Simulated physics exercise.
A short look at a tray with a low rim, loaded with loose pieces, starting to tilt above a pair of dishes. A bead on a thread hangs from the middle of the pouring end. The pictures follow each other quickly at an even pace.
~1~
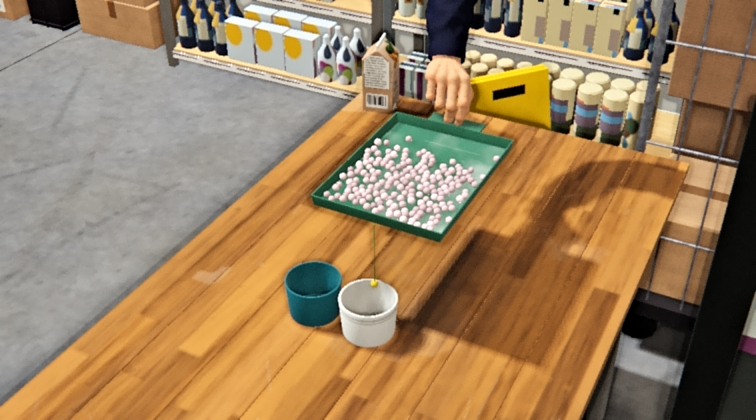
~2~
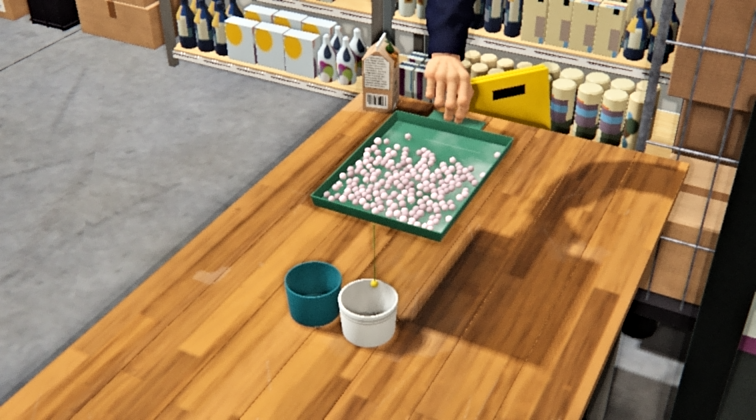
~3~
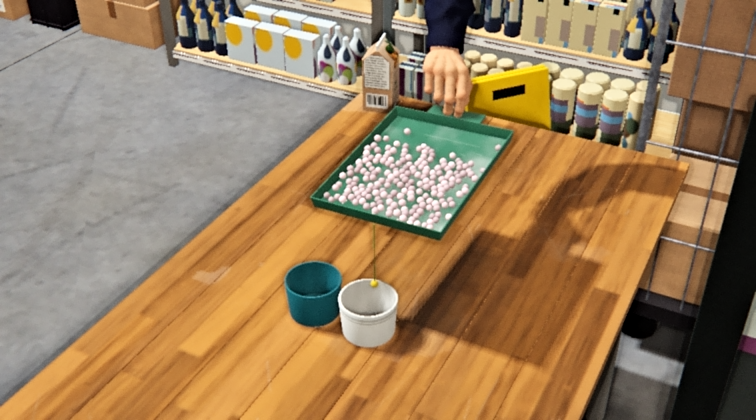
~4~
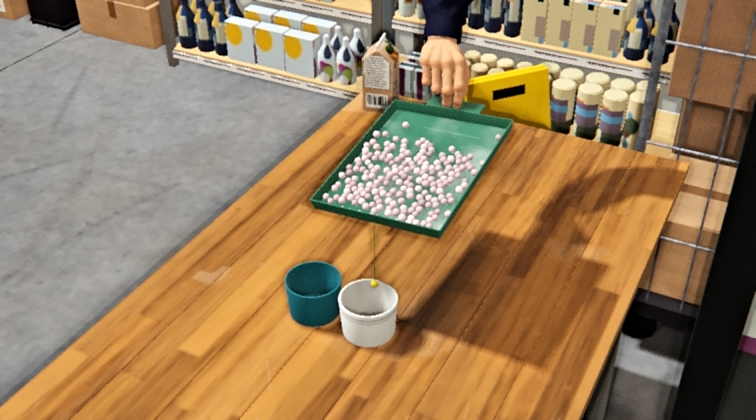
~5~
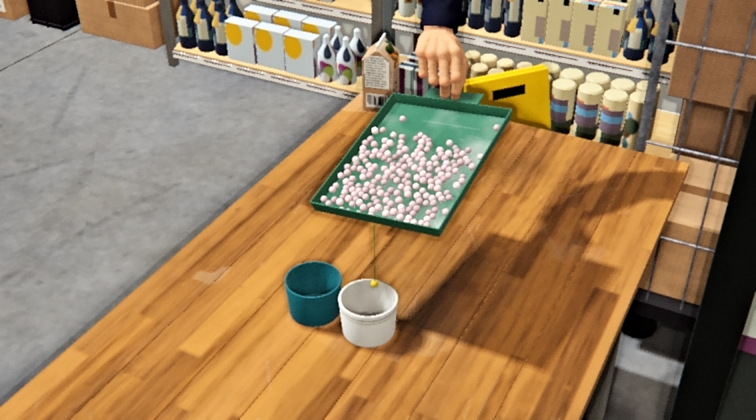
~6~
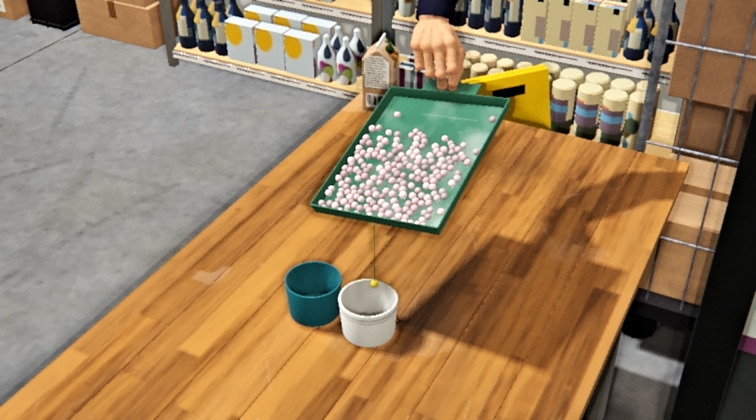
A green tray of small pale pink balls tilted gradually as a hand raised its far end above a wooden table, and the balls shifted slightly, with a teal cup and a white cup standing below.
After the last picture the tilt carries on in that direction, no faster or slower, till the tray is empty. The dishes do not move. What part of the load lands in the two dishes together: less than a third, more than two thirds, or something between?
They take more than two thirds between them.
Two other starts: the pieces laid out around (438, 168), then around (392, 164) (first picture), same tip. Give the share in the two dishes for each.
The first gives 80 %, the second 90 %.
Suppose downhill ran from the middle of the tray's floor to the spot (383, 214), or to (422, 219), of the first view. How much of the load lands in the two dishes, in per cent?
About 20 and 0 per cent.
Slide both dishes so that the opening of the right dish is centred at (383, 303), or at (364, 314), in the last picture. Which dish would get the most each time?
At the first place left, at the second the left one.
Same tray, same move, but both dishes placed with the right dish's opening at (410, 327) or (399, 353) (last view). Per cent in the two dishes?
About 10 and 0 per cent.
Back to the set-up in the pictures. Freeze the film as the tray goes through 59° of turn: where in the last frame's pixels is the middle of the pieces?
Roughly at (356, 184).
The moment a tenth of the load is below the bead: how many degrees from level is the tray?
At about 75°.
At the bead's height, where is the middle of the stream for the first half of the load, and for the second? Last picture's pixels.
Around (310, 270) and then (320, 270).
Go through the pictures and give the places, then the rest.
In the first frame, corners of the pouring end at (314, 195) and (440, 232), level; middle of the load at (406, 183), sugar pearls; left dish at (299, 309); right dish at (355, 328); bead on its thread at (375, 284).
In the second frame, corners of the pouring end at (314, 195) and (440, 231), level; middle of the load at (406, 182).
In the third frame, corners of the pouring end at (313, 197) and (440, 230), tipped barely, lowest at the left corner; middle of the load at (406, 180).
In the fourth frame, corners of the pouring end at (313, 199) and (439, 229), tipped a little, lowest at the left corner; middle of the load at (405, 177).
In the fifth frame, corners of the pouring end at (313, 201) and (438, 227), tipped a little, lowest at the left corner; middle of the load at (402, 175).
In the sixth frame, corners of the pouring end at (313, 203) and (437, 226), tipped clearly, lowest at the left corner; middle of the load at (397, 174), nearly all on the move; left dish at (299, 309); right dish at (355, 328).
Soon, tray tipped steeply; nearly all on the tray; a stray few in the left dish; a stray few in the air.
A while on, tray tipped right over; a small part on the tray; a stray few in the right dish; about two thirds in the left dish; a small part outside both; a small part in the air.
Towards the end, tray tipped past a quarter turn; a small part in the right dish; most in the left dish; a small part outside both.
Finally, tray tipped past a quarter turn; a small part in the right dish; most in the left dish; a small part outside both.
